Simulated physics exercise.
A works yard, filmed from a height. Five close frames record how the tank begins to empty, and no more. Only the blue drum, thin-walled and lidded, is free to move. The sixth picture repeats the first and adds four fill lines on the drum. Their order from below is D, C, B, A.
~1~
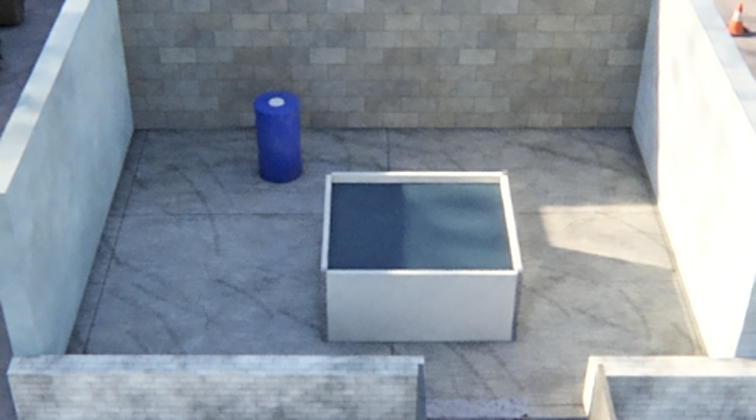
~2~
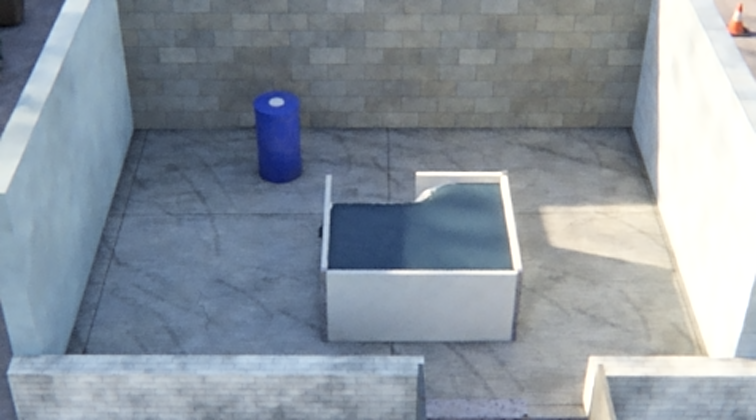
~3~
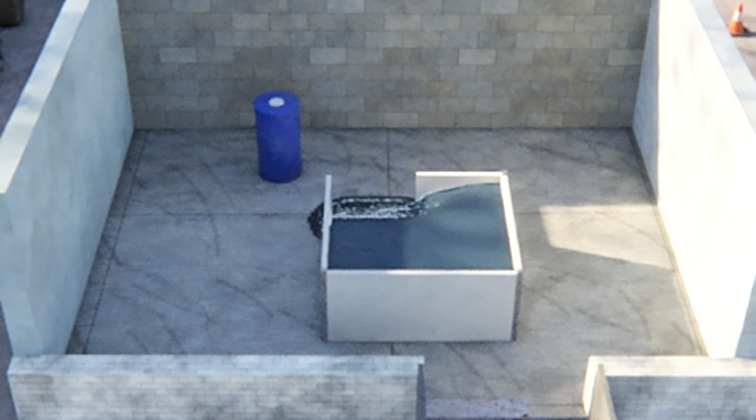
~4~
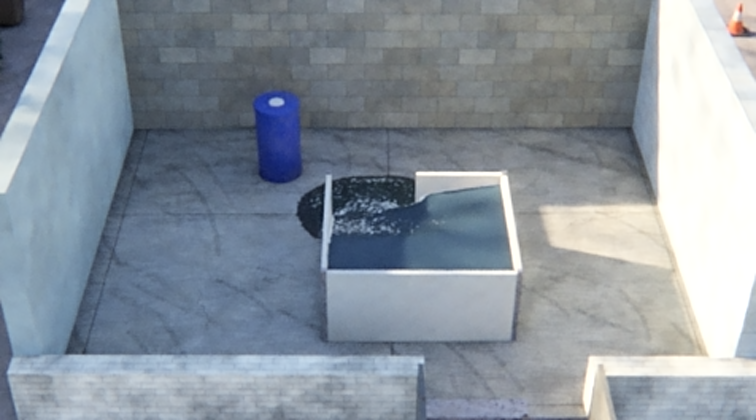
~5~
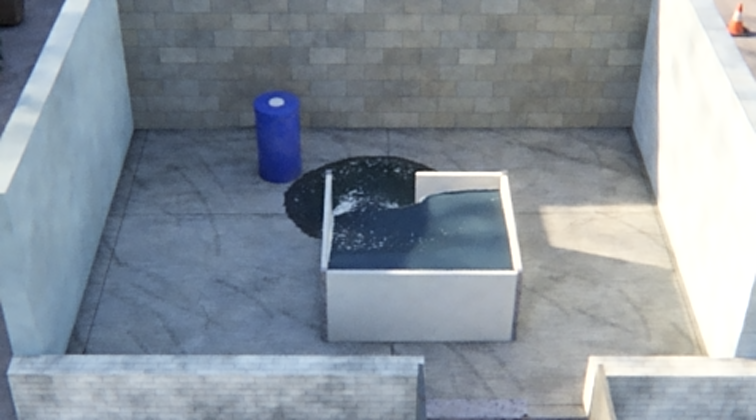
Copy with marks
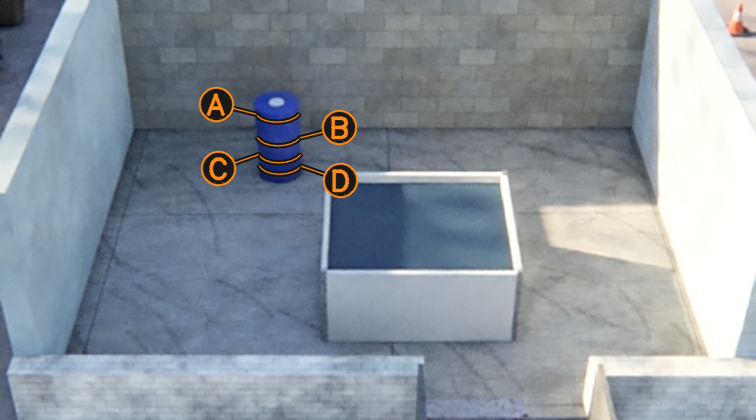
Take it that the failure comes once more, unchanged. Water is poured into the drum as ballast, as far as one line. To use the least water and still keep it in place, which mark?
Use line B.
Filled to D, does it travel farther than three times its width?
Yes.
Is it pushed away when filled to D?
Yes, that goes wrong.
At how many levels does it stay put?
Two.
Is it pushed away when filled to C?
Yes.
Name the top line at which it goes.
It is C.
On the marked copy, A at (276, 122); B at (277, 145); C at (278, 162); D at (279, 174); from the bottom up D, C, B, A.
For line A, it does not move.
For line B, it does not move.
For line C, it is pushed about its own width away.
For line D, it is pushed about 5 times its own width away.
